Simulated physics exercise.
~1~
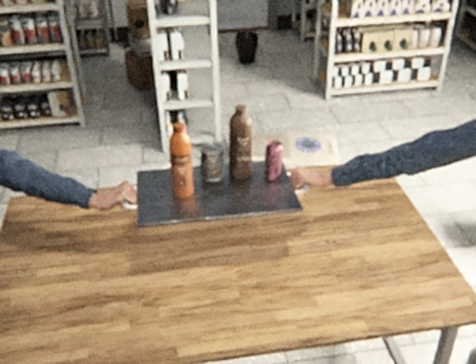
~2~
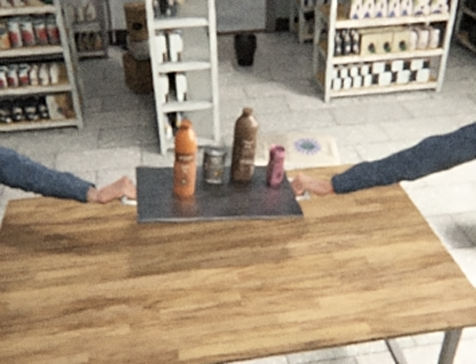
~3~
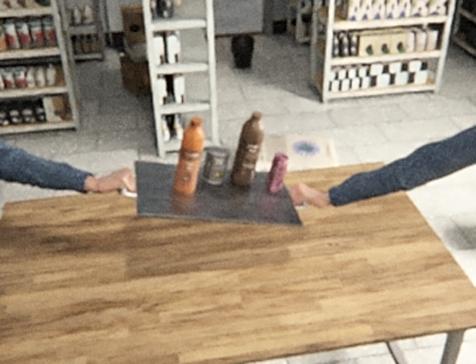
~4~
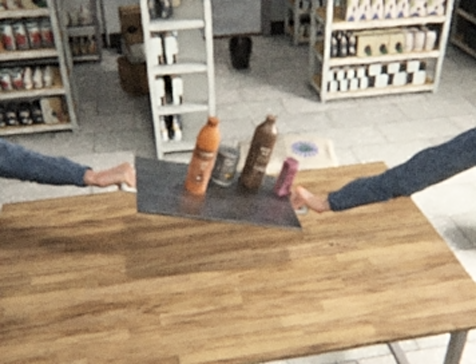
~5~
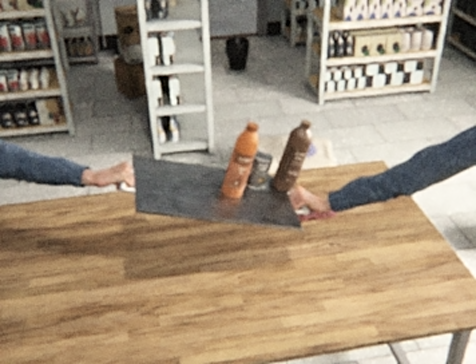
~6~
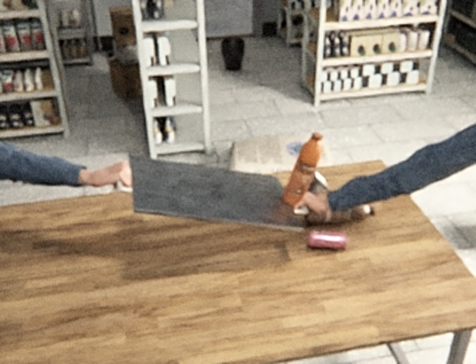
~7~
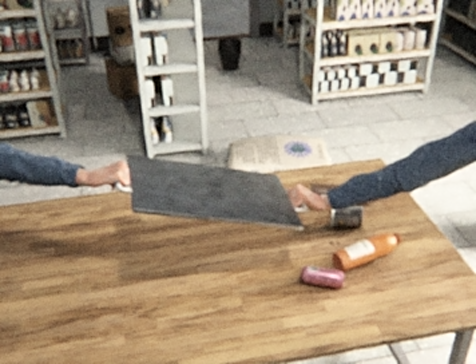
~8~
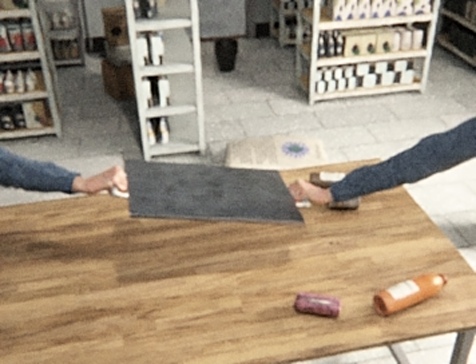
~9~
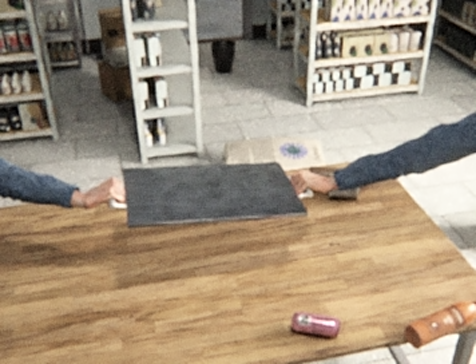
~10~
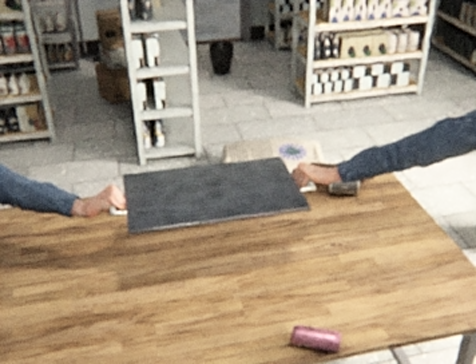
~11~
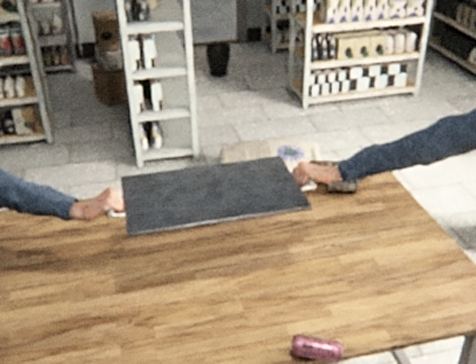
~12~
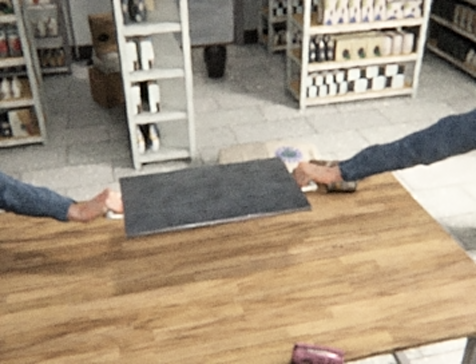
In a shop with stocked shelves, two hands hold a flat dark tray above a wooden table, with an orange bottle, a grey tin, a brown bottle and a pink can standing on it. The hands tip the tray so its right edge dips, and the items lean and slide right. The pink can goes first, followed by the brown bottle, then the orange bottle and grey tin, all toppling onto the table. The hands level the empty tray while the orange bottle and pink can roll toward the viewer. The orange bottle leaves view, and the pink can ends at the near edge.
